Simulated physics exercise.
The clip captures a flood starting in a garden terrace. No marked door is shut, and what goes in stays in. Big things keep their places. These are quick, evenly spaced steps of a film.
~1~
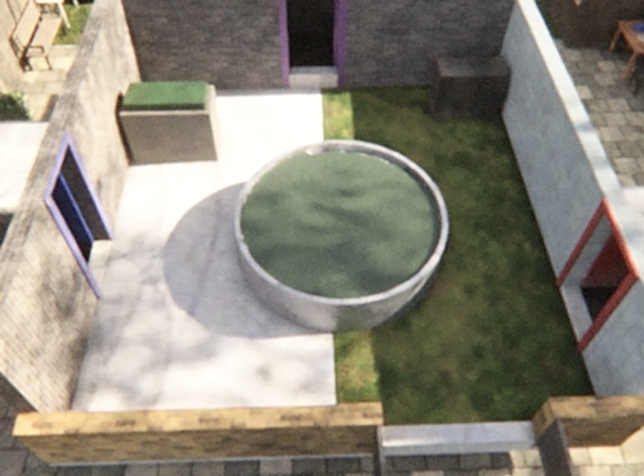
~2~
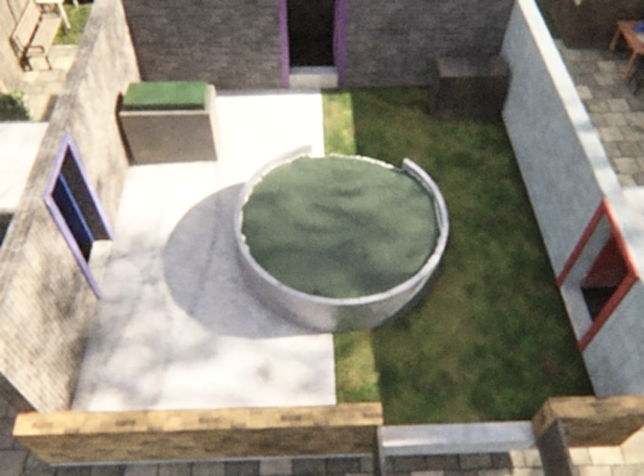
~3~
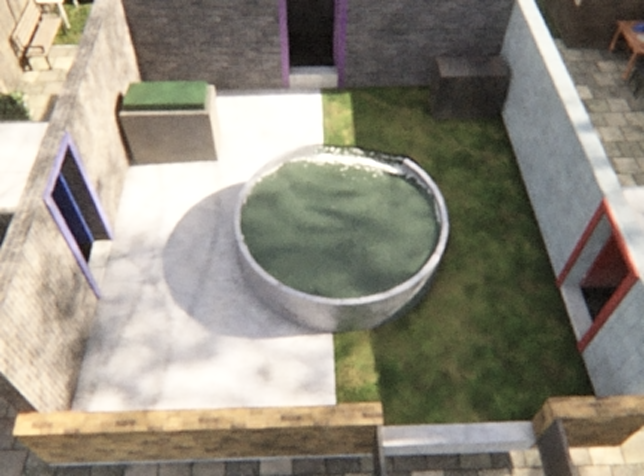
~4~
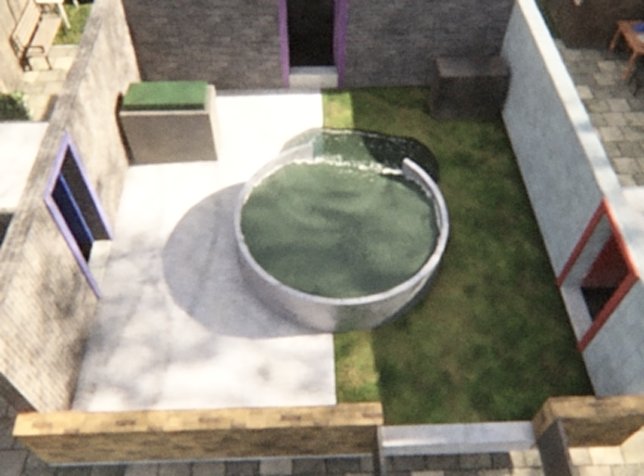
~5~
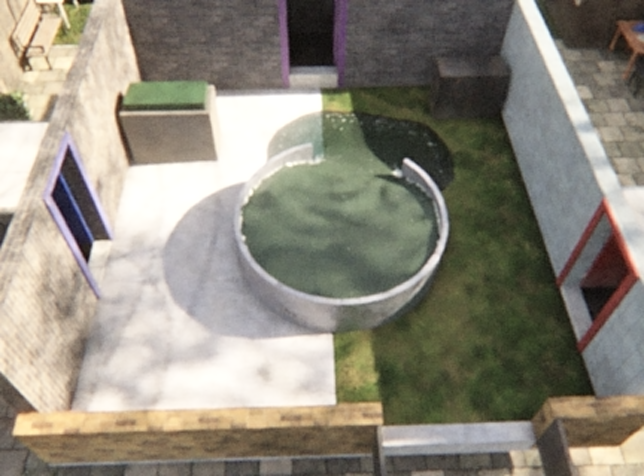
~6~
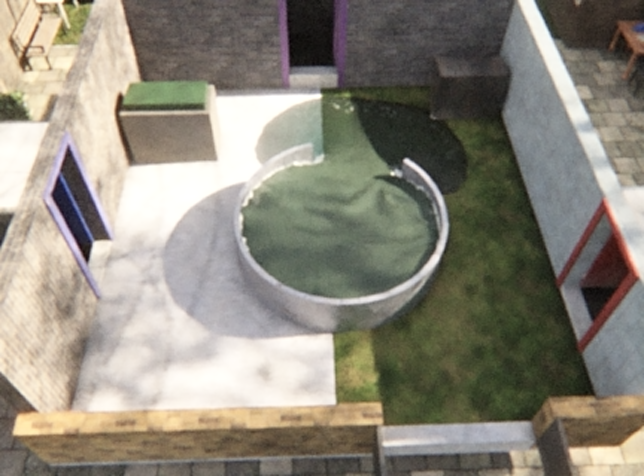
A round pool of green water broke open along its far side in a walled garden terrace, and water poured out through the gap, spreading in a dark puddle over the paving and grass behind it.
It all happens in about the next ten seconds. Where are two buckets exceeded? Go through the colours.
Result: The purple door will receive two buckets or fewer; the blue door will receive over two buckets; the red door will receive two buckets or fewer.
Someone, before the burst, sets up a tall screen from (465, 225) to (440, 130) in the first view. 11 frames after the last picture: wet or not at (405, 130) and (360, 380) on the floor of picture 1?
Result by location - first soaked, second parched.
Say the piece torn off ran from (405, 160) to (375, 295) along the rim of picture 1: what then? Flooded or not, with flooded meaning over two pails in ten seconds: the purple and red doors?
The purple door stays below the mark and the red door tops the mark.
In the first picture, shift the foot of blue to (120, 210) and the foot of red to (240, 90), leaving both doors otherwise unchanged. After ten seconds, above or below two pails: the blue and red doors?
Result - blue door: Remains beneath it; red door: Goes past the limit.
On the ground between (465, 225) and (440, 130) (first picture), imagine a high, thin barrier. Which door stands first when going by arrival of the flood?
I'd say the door marked purple is first.
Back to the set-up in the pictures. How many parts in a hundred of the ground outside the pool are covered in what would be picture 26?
The answer is around 45 per cent.
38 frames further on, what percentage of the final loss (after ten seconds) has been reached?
Roughly 0 %.
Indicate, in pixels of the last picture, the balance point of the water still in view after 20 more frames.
I'd say near (348, 169).
A moment on, water covers 25 % of the floor; the purple door wet at the sill, nothing in, the blue door not reached, the red door not reached.
Next, water covers 35 % of the floor; the purple door wet at the sill, nothing in, the blue door not reached, the red door not reached.
Then, water covers 45 % of the floor; the purple door under two buckets in, the blue door not reached, the red door not reached.
Later, water covers 75 % of the floor; the purple door under two buckets in, the blue door wet at the sill, nothing in, the red door wet at the sill, nothing in.
In the end, water covers 100 % of the floor; the purple door under two buckets in, the blue door over two buckets in, the red door wet at the sill, nothing in.
